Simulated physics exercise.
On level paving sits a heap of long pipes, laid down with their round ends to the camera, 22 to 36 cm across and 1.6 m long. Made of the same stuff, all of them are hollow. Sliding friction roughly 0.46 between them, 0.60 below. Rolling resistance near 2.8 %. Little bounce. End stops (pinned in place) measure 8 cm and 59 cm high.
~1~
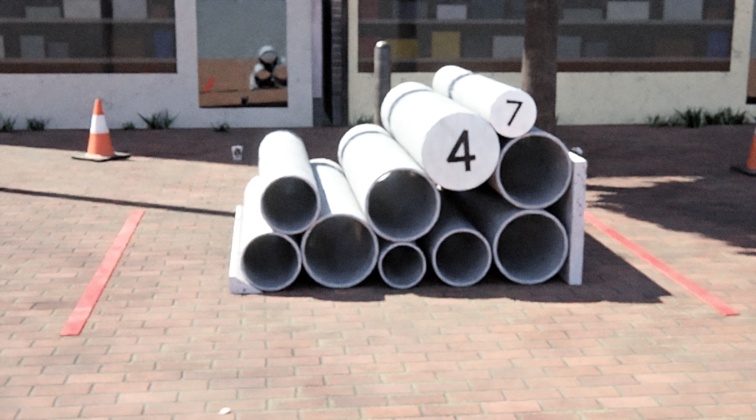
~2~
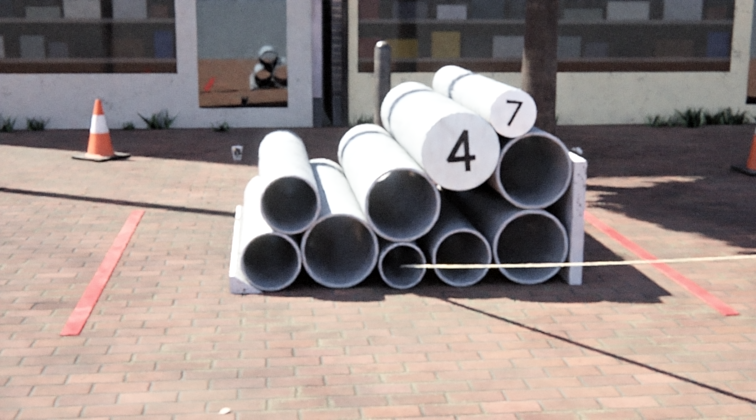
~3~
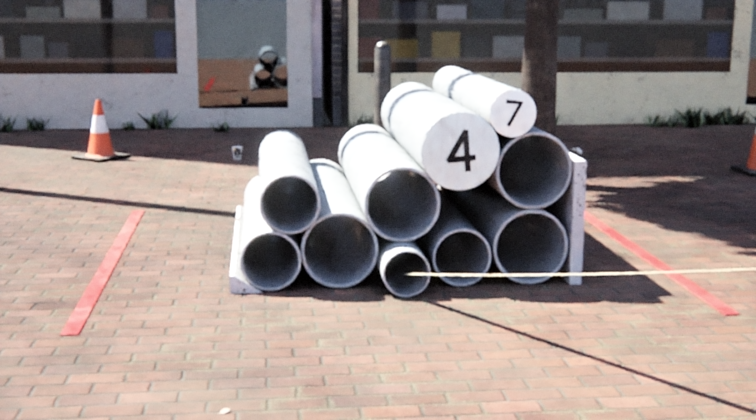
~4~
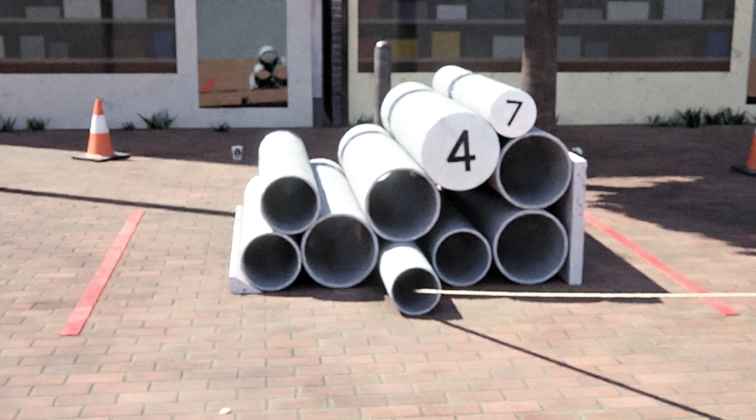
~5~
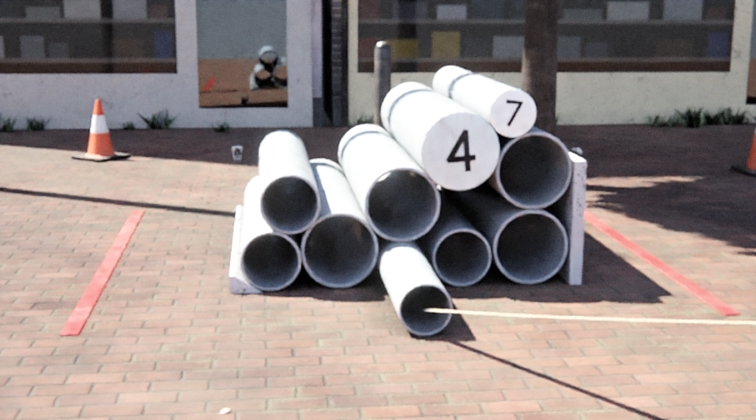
The smallest pipe in the bottom row slides forward out of the stack, a pale strap attached.
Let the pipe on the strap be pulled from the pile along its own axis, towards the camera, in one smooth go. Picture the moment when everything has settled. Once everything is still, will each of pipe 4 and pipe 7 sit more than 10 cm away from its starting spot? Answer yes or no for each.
Pipe 4: No, pipe 7: No.
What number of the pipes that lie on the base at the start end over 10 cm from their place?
I count 0 in total.
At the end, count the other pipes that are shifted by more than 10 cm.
I make it exactly 0.
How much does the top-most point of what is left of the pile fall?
About 0 cm.
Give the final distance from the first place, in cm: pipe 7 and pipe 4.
Shift for pipe 7: 0 cm; shift for pipe 4: 0 cm.
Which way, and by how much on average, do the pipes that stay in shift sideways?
They end up about 0 cm further left on average.
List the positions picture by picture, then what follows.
In the first frame, 10 pipes, 5 on the base, highest (513, 113); no. 4 (461, 151), no. 7 (513, 113); left chock (8 cm) (233, 276); right end board (59 cm) (579, 211); lines (90, 297) and (684, 281).
In the second frame, the pipe on the strap has not moved yet, at (403, 266); the rest still.
In the third frame, the pipe on the strap is 14 cm out, at (407, 274); the rest still; bottom ones (271, 262) (340, 251) (407, 274) (462, 258) (531, 248).
In the fourth frame, the pipe on the strap is 41 cm out, at (416, 291); the rest still.
In the fifth frame, the pipe on the strap is 68 cm out, at (426, 310); the rest still; no. 4 (461, 151), no. 7 (513, 113).
Another 1.37 s on from the last picture, 0 now displaced over 10 cm; no. 4 in place; no. 7 in place.
Another 1.52 s on from the last picture, 0 now displaced over 10 cm; no. 4 in place; no. 7 in place.
All still, 1.8 s past the final picture, 0 moved over 10 cm; not one across the red lines; no. 4 in place; no. 7 in place; top of the pile 92 cm high, from 92 cm.
